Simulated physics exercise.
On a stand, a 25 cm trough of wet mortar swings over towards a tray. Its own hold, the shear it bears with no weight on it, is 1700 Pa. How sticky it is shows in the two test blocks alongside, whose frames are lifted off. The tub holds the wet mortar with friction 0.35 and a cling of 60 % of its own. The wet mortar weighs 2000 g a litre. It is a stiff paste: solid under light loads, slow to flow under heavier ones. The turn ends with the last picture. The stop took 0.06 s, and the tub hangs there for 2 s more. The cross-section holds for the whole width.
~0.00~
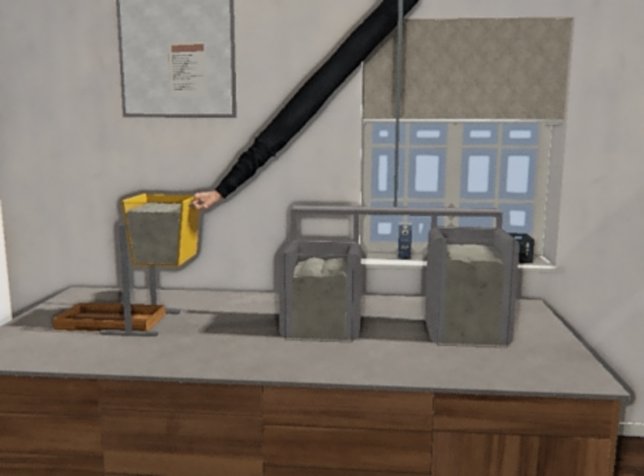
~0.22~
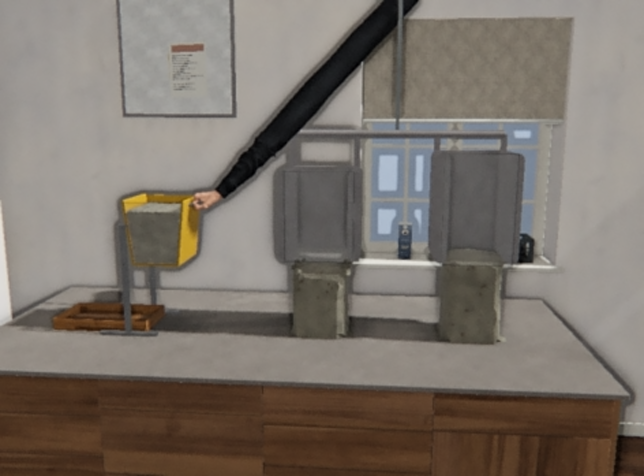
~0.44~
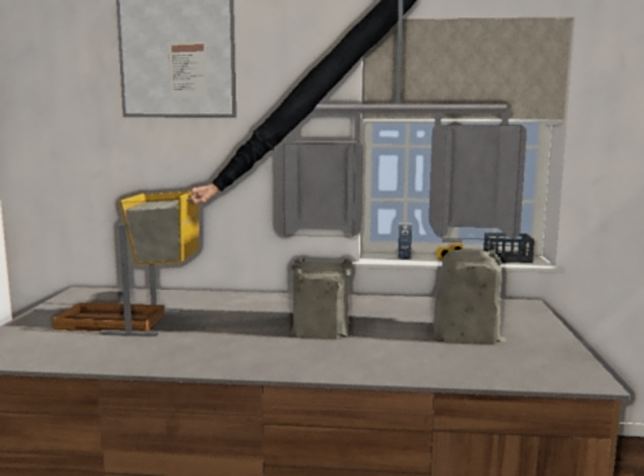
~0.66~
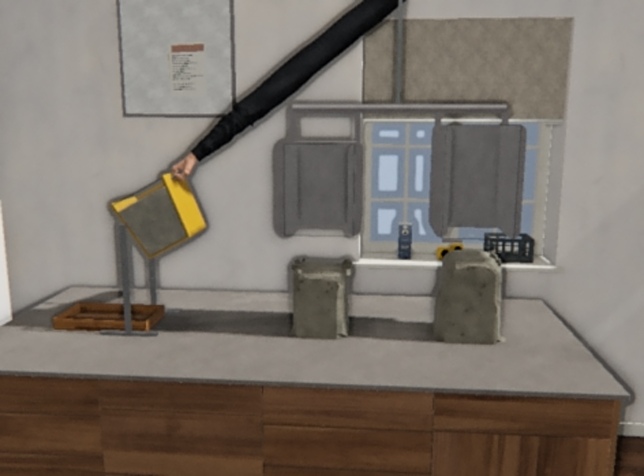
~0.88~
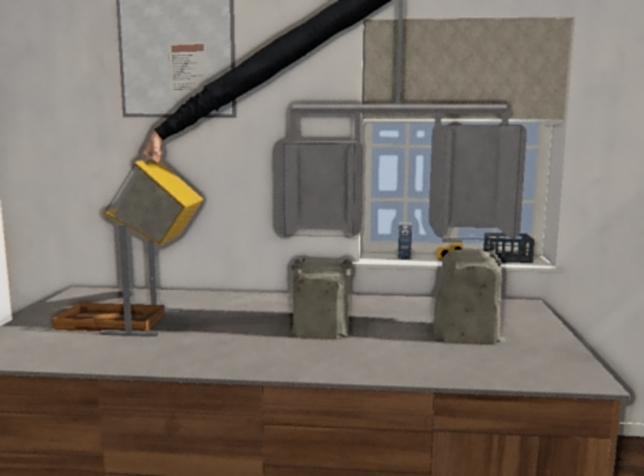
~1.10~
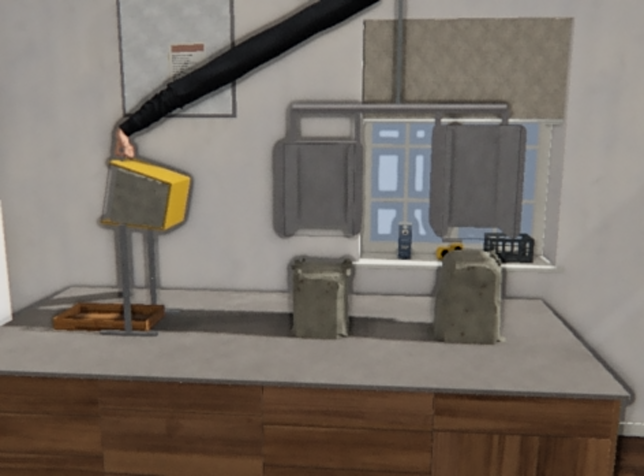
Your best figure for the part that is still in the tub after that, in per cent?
Expect roughly 100 %.
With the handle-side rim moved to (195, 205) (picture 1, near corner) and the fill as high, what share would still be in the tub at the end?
It would be near 100 %.
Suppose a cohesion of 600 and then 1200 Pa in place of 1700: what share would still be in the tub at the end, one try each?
In turn about 80 %, 100 %.
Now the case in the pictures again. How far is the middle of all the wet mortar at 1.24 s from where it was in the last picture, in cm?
Roughly 0 cm.
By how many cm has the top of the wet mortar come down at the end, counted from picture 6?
About 0 cm.
By 1.24 s, the tub is at 78 degrees and holds 100 %.
By 1.41 s, the tub is at 78 degrees and holds 100 %.
By 1.58 s, the tub is at 78 degrees and holds 100 %.
By 1.75 s, the tub is at 78 degrees and holds 100 %.
By 3.10 s, at the end, the tub is at 78 degrees and holds 100 %.
